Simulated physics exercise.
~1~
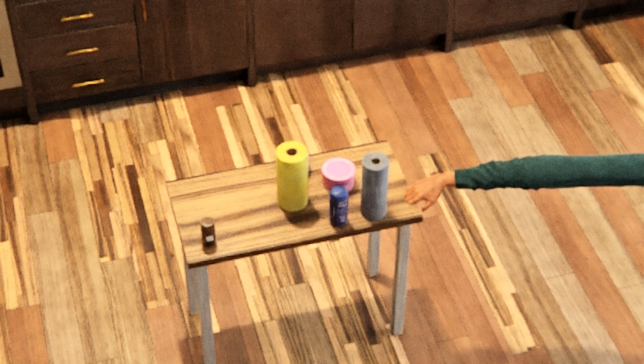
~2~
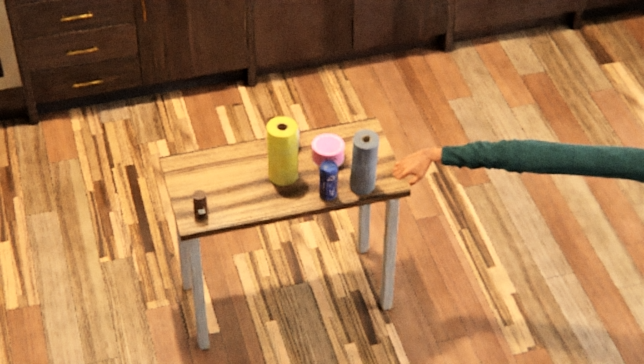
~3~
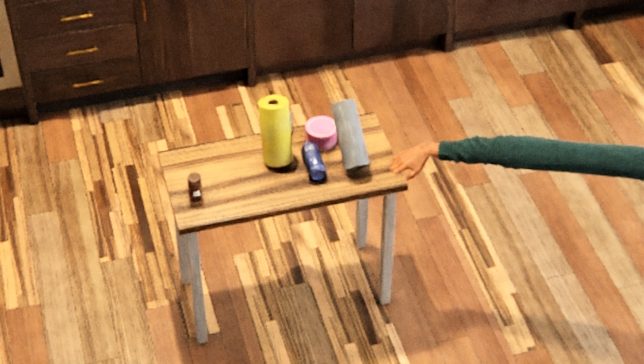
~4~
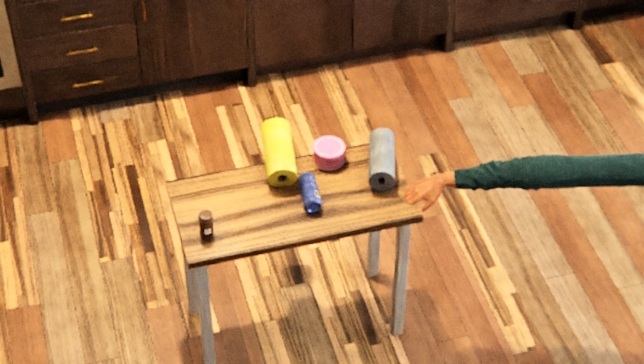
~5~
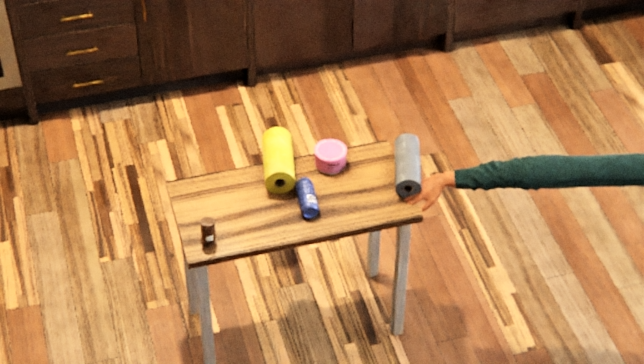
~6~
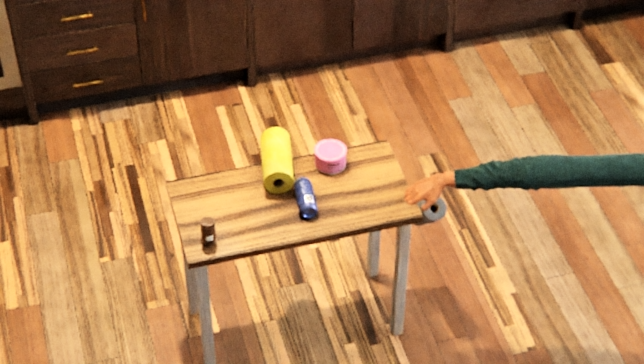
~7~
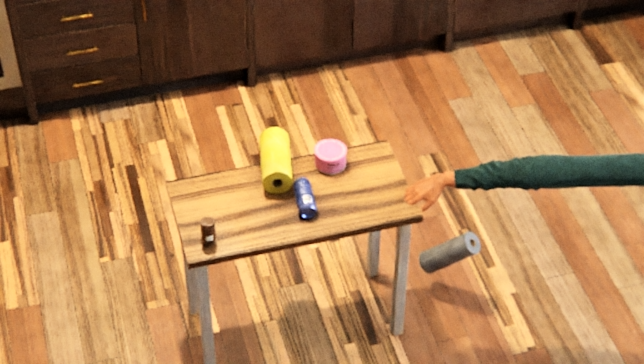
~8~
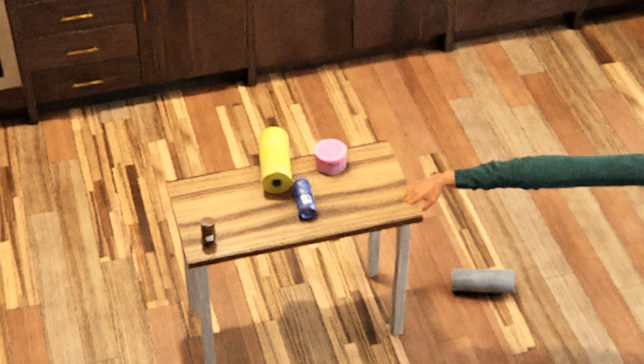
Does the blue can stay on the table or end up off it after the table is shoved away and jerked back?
The blue can stays on the table, though it tips over and ends up lying on its side.
